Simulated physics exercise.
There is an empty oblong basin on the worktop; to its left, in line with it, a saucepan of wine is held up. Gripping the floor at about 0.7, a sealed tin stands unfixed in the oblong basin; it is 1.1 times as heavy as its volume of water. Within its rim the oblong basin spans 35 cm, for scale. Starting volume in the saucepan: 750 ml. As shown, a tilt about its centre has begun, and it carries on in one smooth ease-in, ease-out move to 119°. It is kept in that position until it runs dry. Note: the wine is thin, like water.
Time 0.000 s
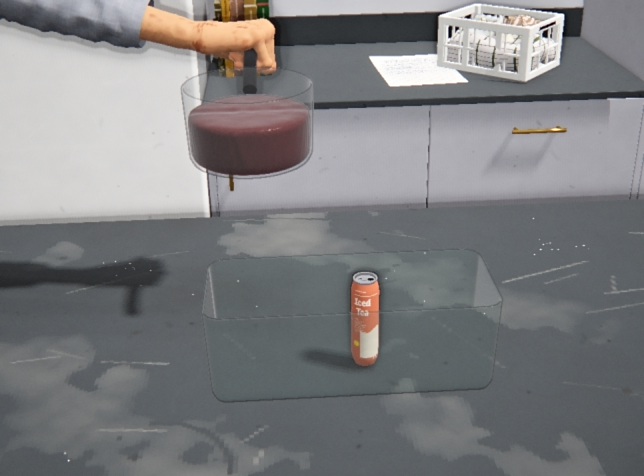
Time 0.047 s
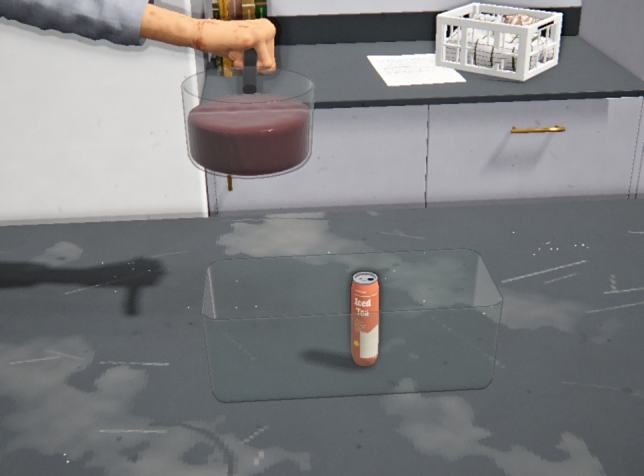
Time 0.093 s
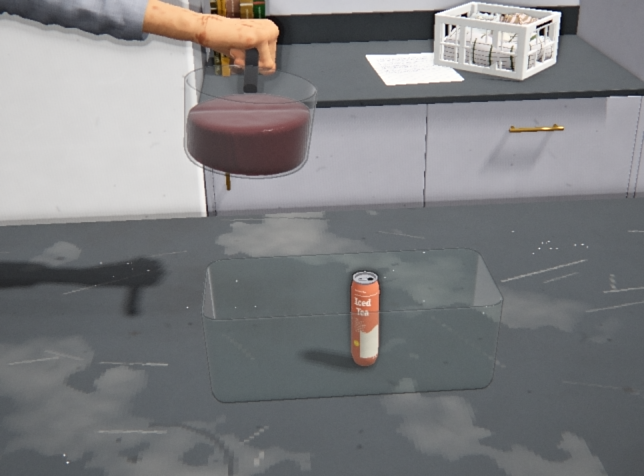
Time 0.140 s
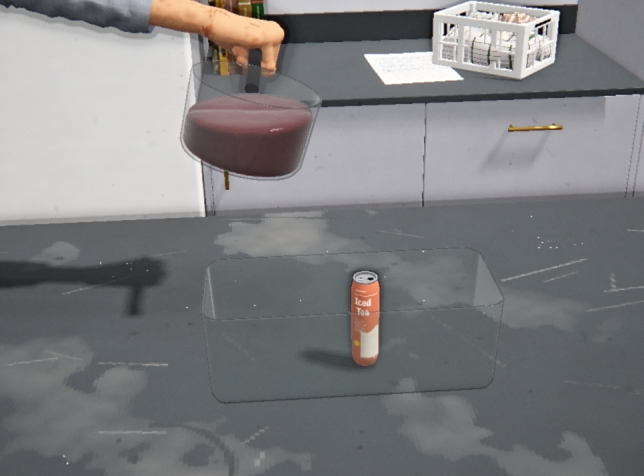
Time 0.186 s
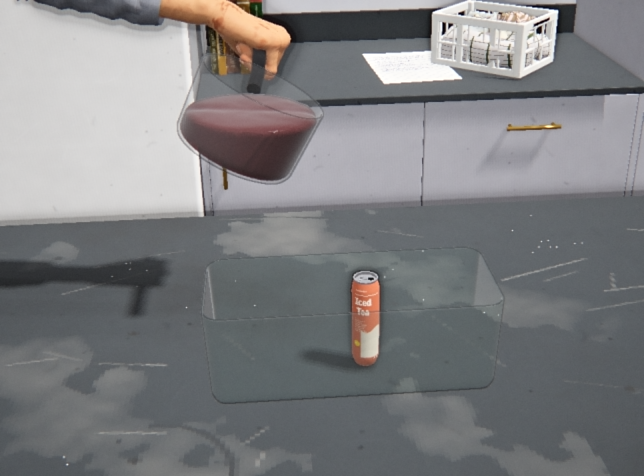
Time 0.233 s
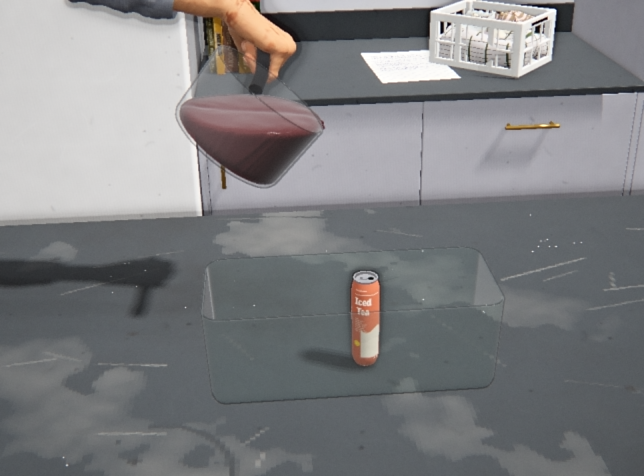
A hand held a clear pan of dark red wine above a worktop, level at first, then tilted it steadily to the right, while a can of iced tea stood still in a see-through basin.
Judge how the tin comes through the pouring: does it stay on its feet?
No. It goes down.
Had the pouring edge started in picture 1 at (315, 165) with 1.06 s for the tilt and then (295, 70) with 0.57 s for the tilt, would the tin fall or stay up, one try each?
In the first try it remains standing; in the second it comes down.
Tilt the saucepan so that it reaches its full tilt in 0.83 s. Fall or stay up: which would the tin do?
Result: Tin still standing.
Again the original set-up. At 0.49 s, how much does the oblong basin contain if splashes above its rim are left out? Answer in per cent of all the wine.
14 %, roughly.
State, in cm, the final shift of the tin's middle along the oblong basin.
Looks like roughly 9.0 cm in total.
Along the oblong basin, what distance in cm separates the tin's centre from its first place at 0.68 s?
1 cm, roughly.
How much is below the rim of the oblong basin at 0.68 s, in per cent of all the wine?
Around 86 per cent of the whole.
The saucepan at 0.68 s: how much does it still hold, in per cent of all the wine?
Remaining share: Approx. 3 %.
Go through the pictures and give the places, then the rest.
It leans 0°; its right rim is at (312, 84); the wine meets the walls at (188, 113) and (310, 108); the oblong basin's rim runs from (205, 290) to (491, 277); the tin's top is at (365, 282), in the first frame.
It leans 2°; its right rim is at (313, 85); the wine meets the walls at (188, 113) and (310, 108), in the second frame.
It leans 7°; its right rim is at (316, 91); the wine meets the walls at (188, 111) and (311, 109), in the third frame.
It leans 16°; its right rim is at (320, 100); the wine meets the walls at (187, 111) and (313, 110), in the fourth frame.
It leans 27°; its right rim is at (322, 114); the wine meets the walls at (184, 109) and (317, 112), in the fifth frame.
It leans 40°; its right rim is at (321, 129); the wine meets the walls at (179, 105) and (313, 114); 1 per cent is over the edge, in the sixth frame.
By 0.49 s the tilt is 111° and 23 per cent is still to pour; the tin stands where it began.
By 0.68 s the tilt is 119° and 3 per cent is still to pour; the tin stands 1 cm from where it began.
By 0.88 s the tilt is 119° and 0 per cent is still to pour; the tin leans 27°.
By 1.09 s the tilt is 119° and 0 per cent is still to pour; the tin lies on its side.
At rest the tin lies on its side.
